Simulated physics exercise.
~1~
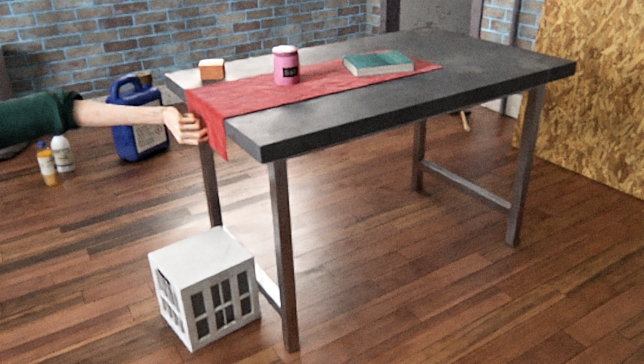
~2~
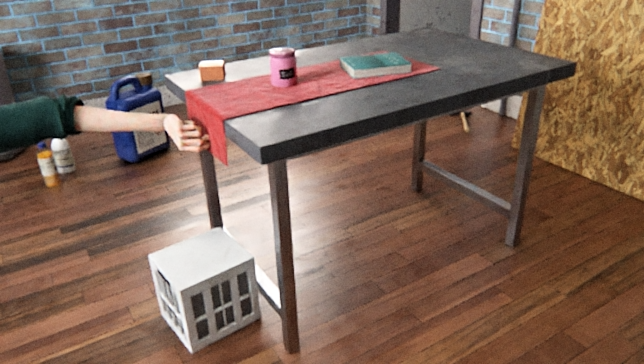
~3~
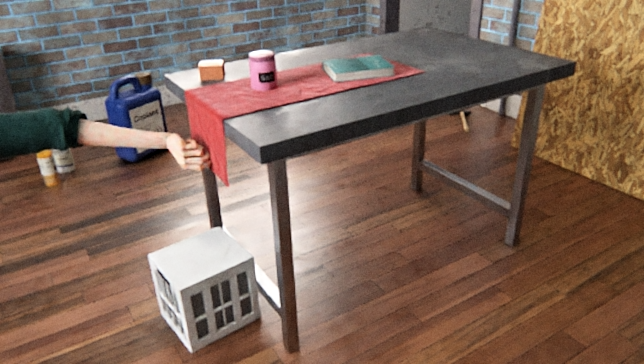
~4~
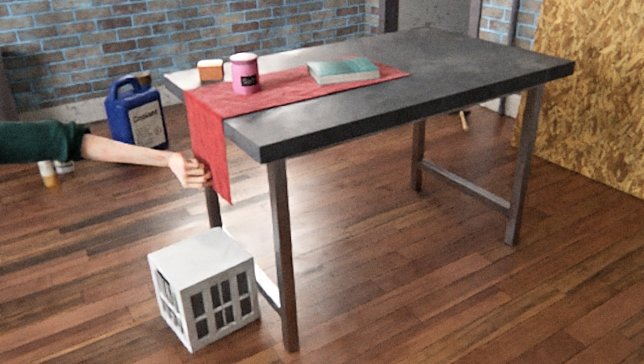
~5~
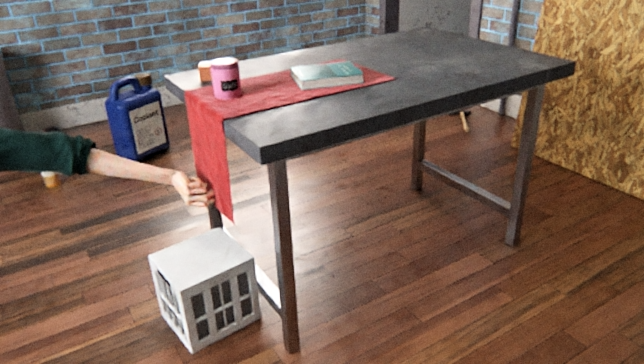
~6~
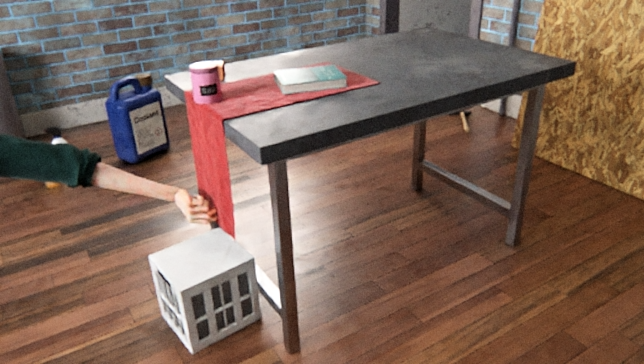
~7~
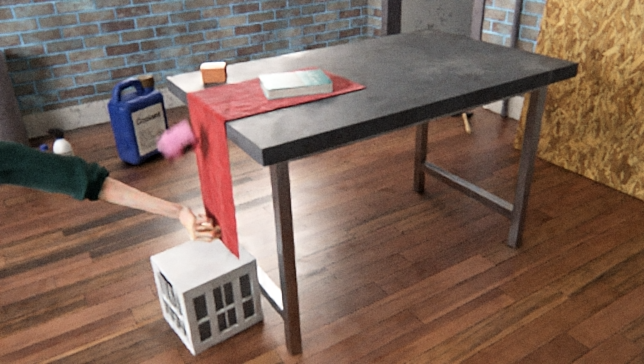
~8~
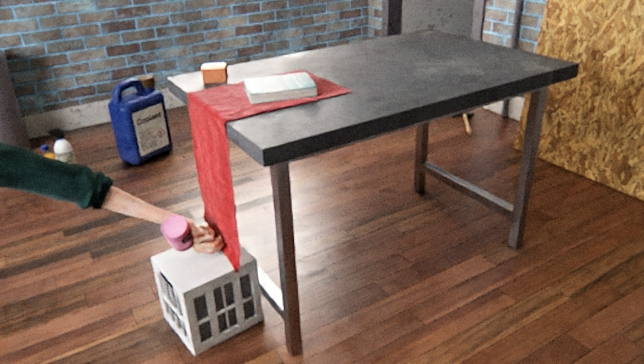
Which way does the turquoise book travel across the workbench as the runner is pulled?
The turquoise book moves to the left along with the red runner.
